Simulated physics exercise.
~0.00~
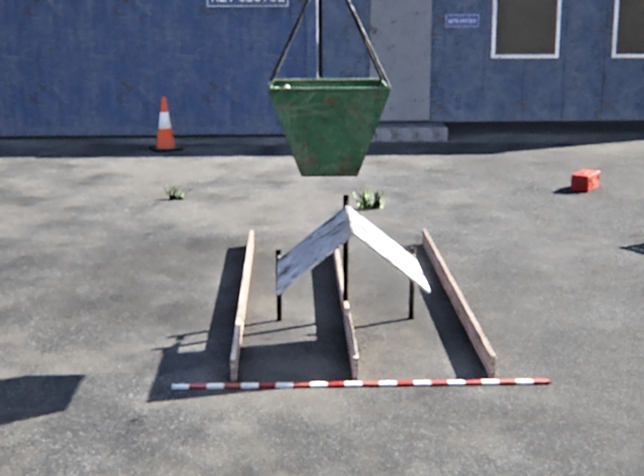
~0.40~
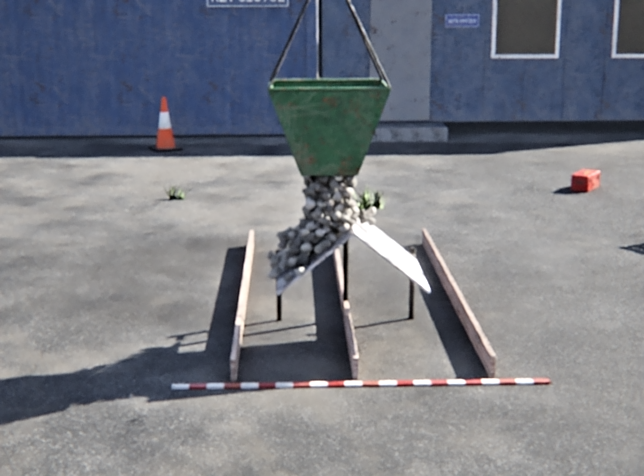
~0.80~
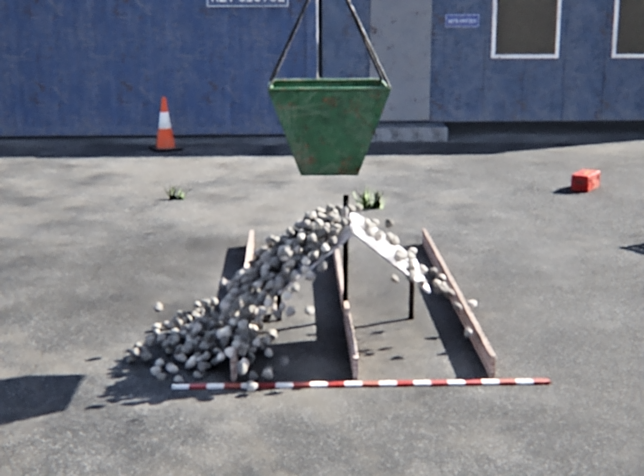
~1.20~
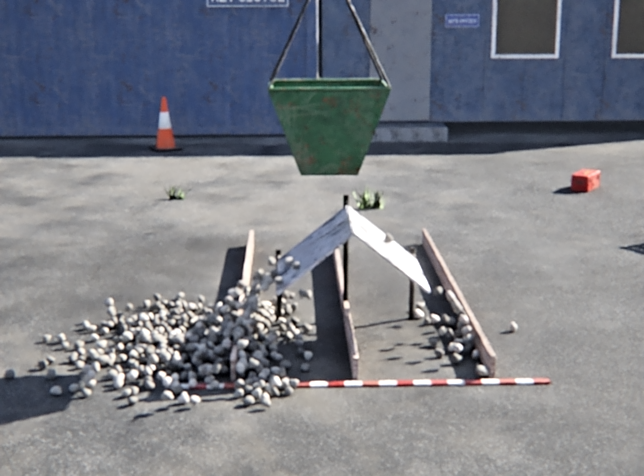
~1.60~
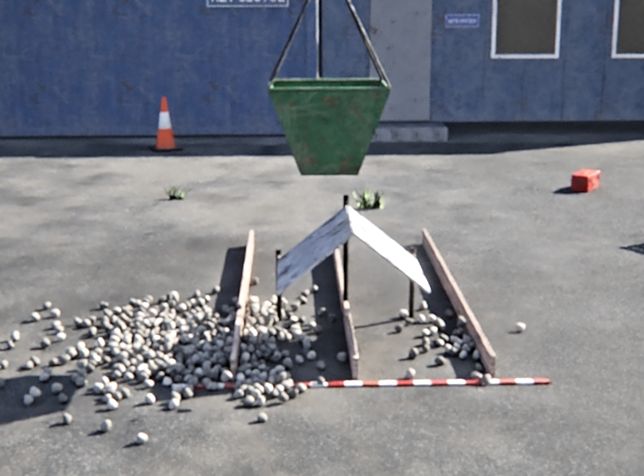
At first, a green skip hangs still above a peaked steel roof, with low planks marking two empty bays on the grey ground. Its bottom opens and a dense stream of round grey stones drops onto the peak, mostly onto the left slope. The stones slide down and spill over the left plank, while a few run down the right slope. The last ones leave the steel as the rest spread across the ground. Finally, most lie scattered left of the bays, many fill the left bay, and a small group sits in the right bay, with one stray beyond it.
